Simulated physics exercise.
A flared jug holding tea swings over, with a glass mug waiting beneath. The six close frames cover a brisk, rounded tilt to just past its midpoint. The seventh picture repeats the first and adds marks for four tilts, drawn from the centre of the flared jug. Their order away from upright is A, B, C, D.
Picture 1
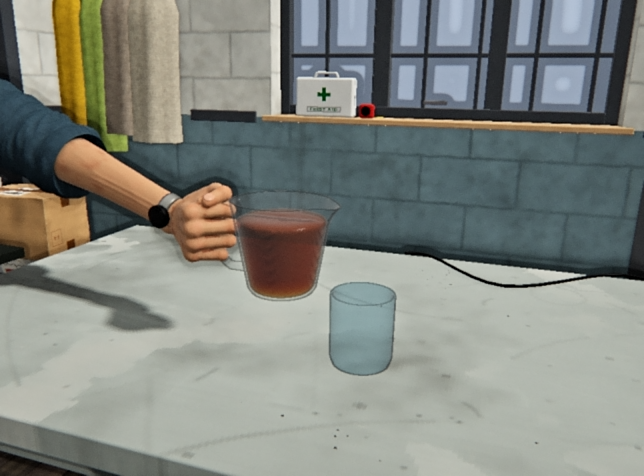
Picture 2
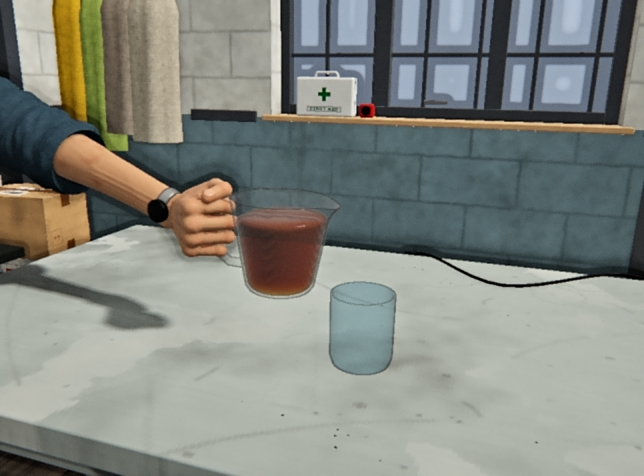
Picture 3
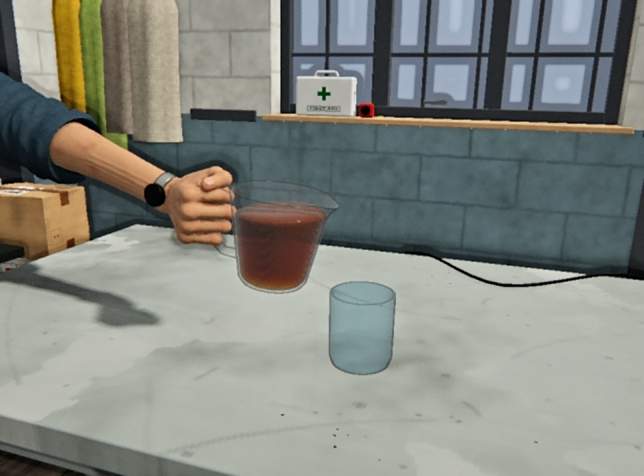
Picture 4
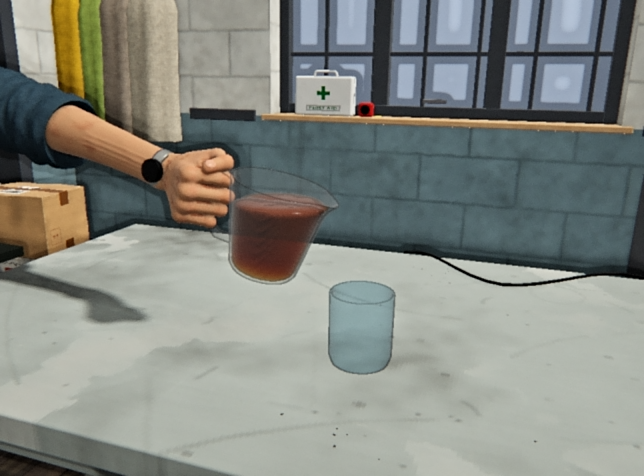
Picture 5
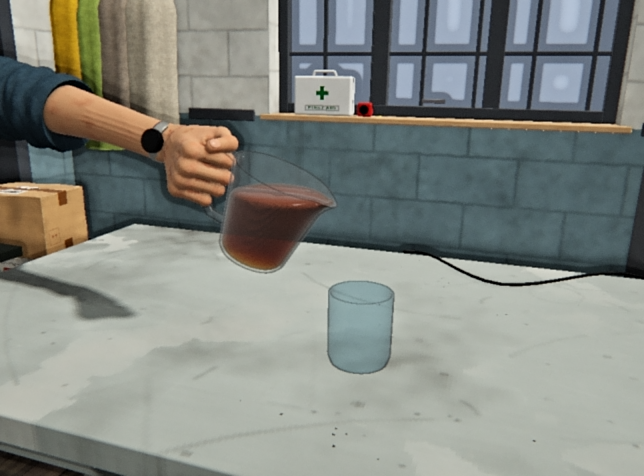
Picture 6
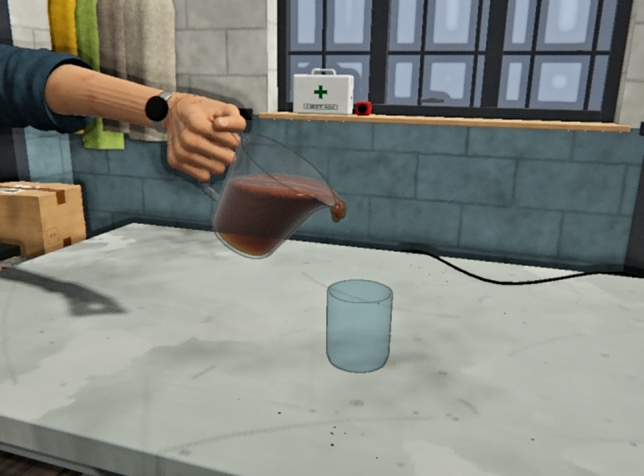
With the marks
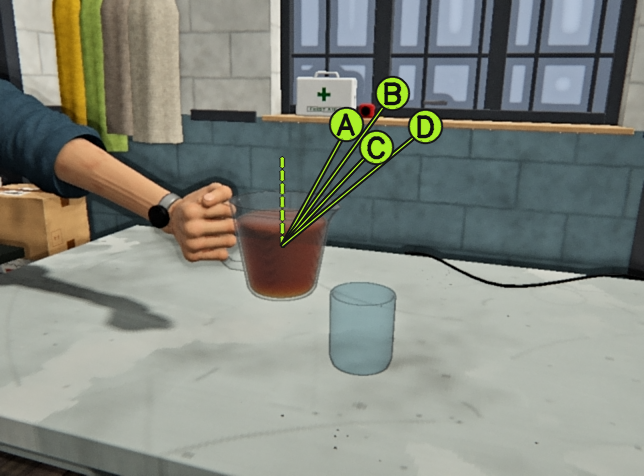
On a pale tabletop by a window, a hand tilts a flared jug rightward until tea just slips over its lip.
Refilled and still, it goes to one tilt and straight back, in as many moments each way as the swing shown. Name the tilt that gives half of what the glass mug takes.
C works best here.
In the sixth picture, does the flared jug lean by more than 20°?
Yes, it does.
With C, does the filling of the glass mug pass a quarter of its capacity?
Yes, clearly.
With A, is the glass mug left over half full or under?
Under.
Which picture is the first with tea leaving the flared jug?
In picture 6.
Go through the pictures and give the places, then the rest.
In the first picture, upright, lip at (338, 208); rim of the glass mug round (363, 293); nothing has left yet.
In the second picture, upright, lip at (338, 207); nothing has left yet.
In the third picture, tipped about 7°, lip at (338, 207); nothing has left yet.
In the fourth picture, tipped about 14°, lip at (337, 206); nothing has left yet.
In the fifth picture, tipped about 24°, lip at (335, 206); nothing has left yet.
In the sixth picture, tipped about 34°, lip at (333, 205); tea is over the lip, down to (339, 218).
In lime, A at (340, 140); B at (382, 107); C at (363, 159); D at (413, 138).
For tilt A, the glass mug ends with about 15 % of what it can hold.
For tilt B, the glass mug ends with about 30 % of what it can hold.
For tilt C, the glass mug ends with about 49 % of what it can hold.
For tilt D, the glass mug ends with about 68 % of what it can hold.
